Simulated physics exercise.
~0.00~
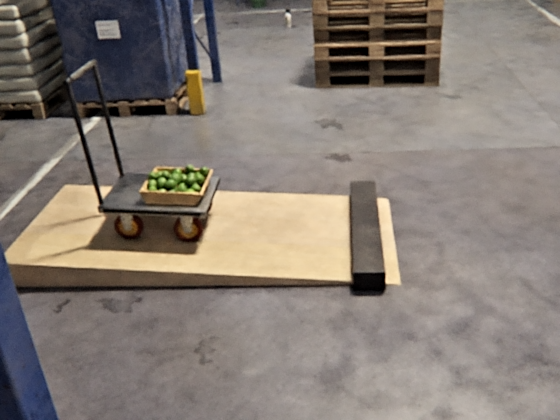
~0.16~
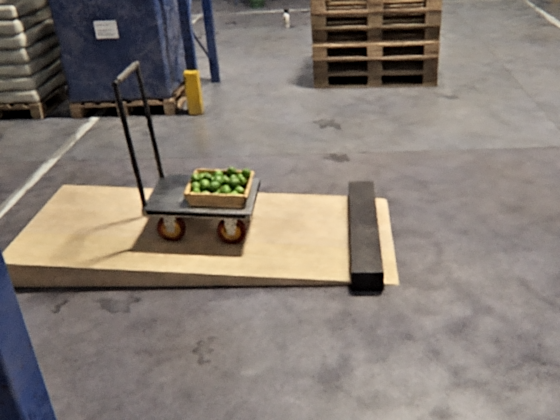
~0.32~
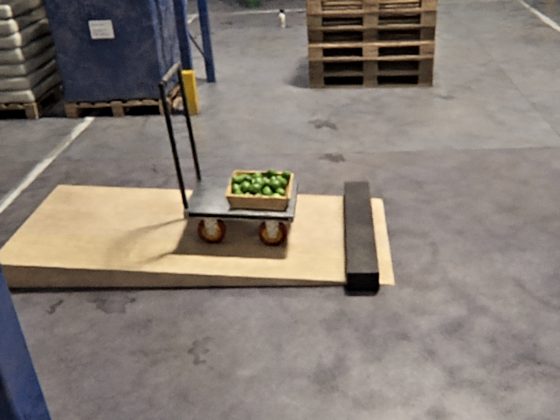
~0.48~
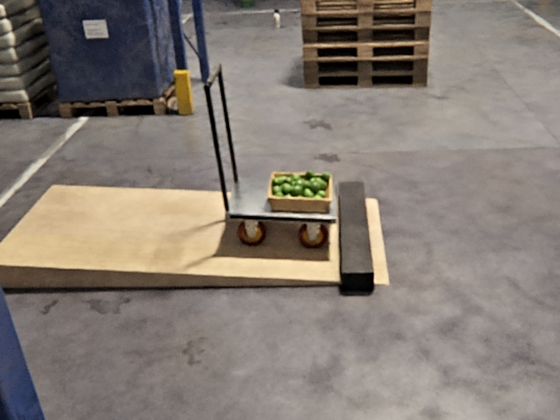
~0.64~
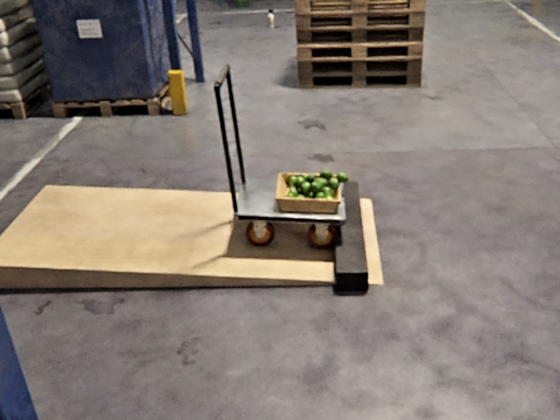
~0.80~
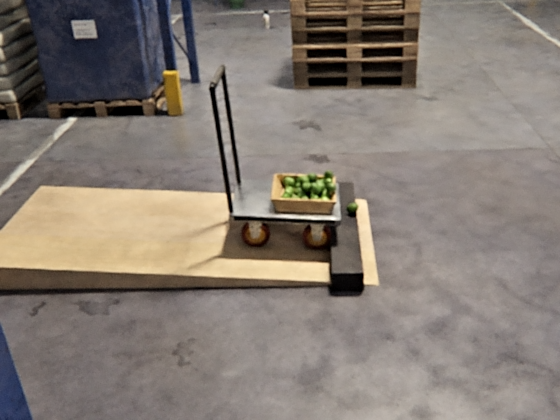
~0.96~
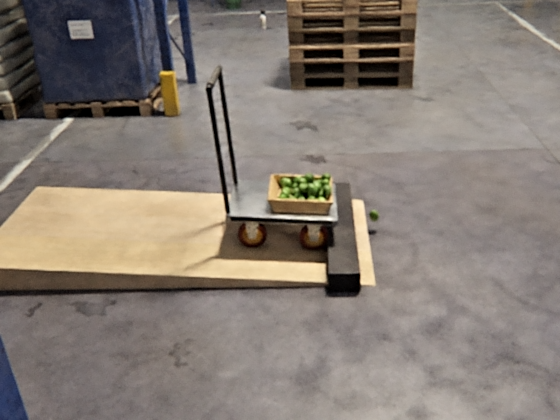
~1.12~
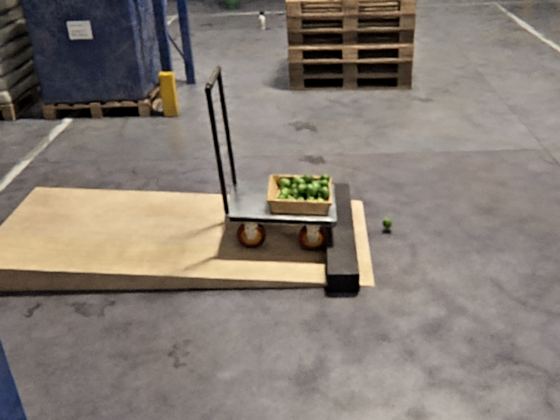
A flatbed trolley carrying a wooden crate of green limes rolled right along a low wooden ramp and stopped against a dark kerb, and a single lime tumbled out over it onto the grey floor while the rest stayed in the crate.
